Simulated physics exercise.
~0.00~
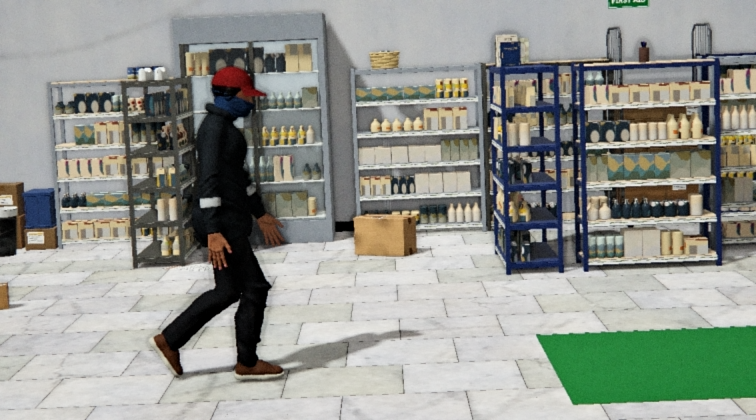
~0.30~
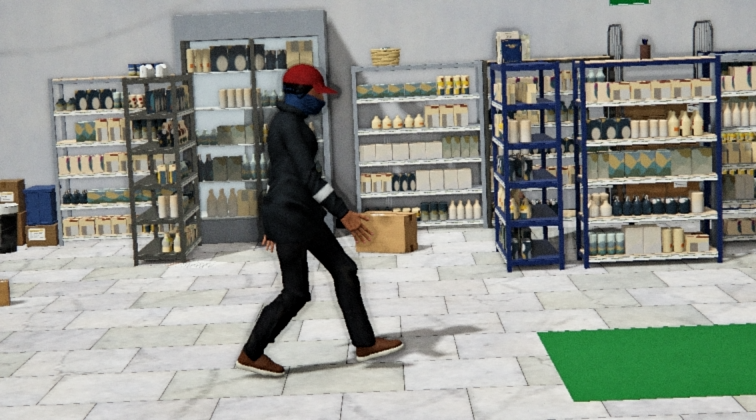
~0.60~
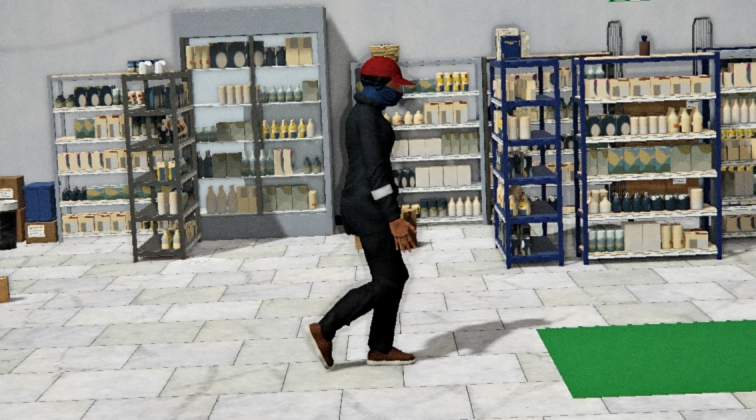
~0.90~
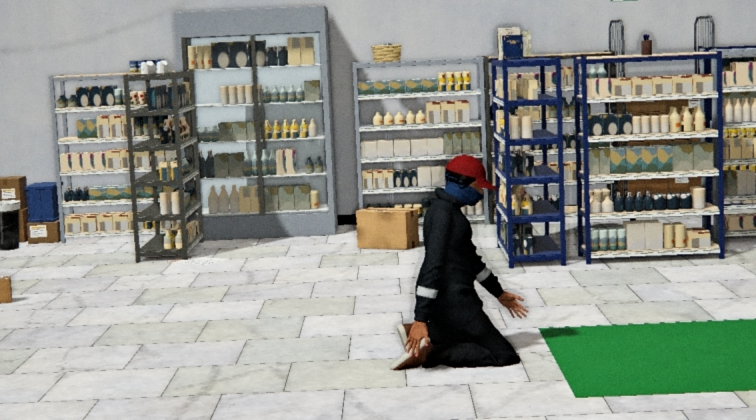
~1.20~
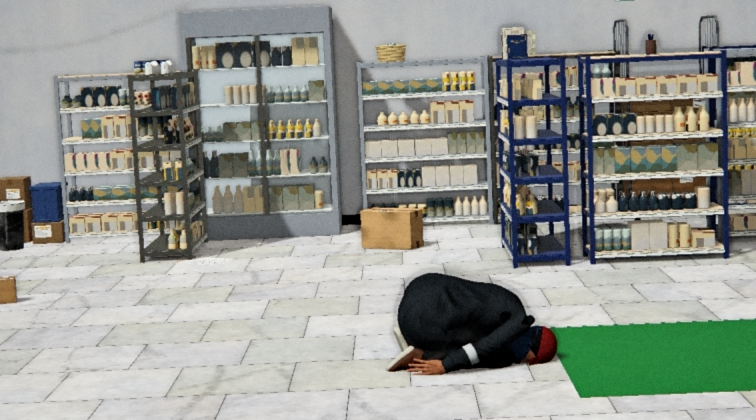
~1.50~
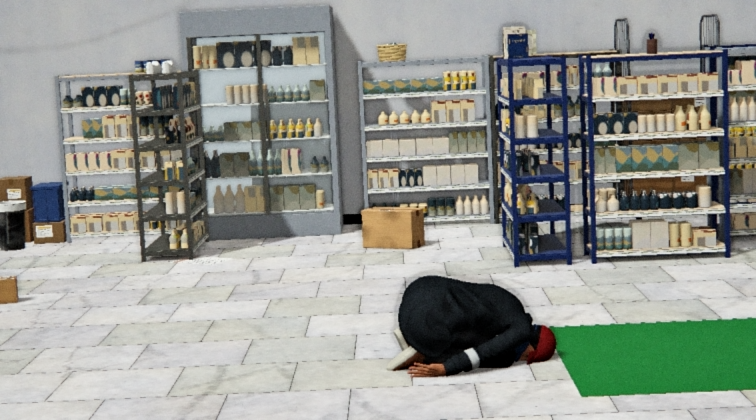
In a storeroom lined with stocked shelves, a person in dark clothes, a red cap and a blue face covering walks right towards a green mat, sinks to the knees, then folds forward and lies still, curled face down, head just short of the mat's near edge.
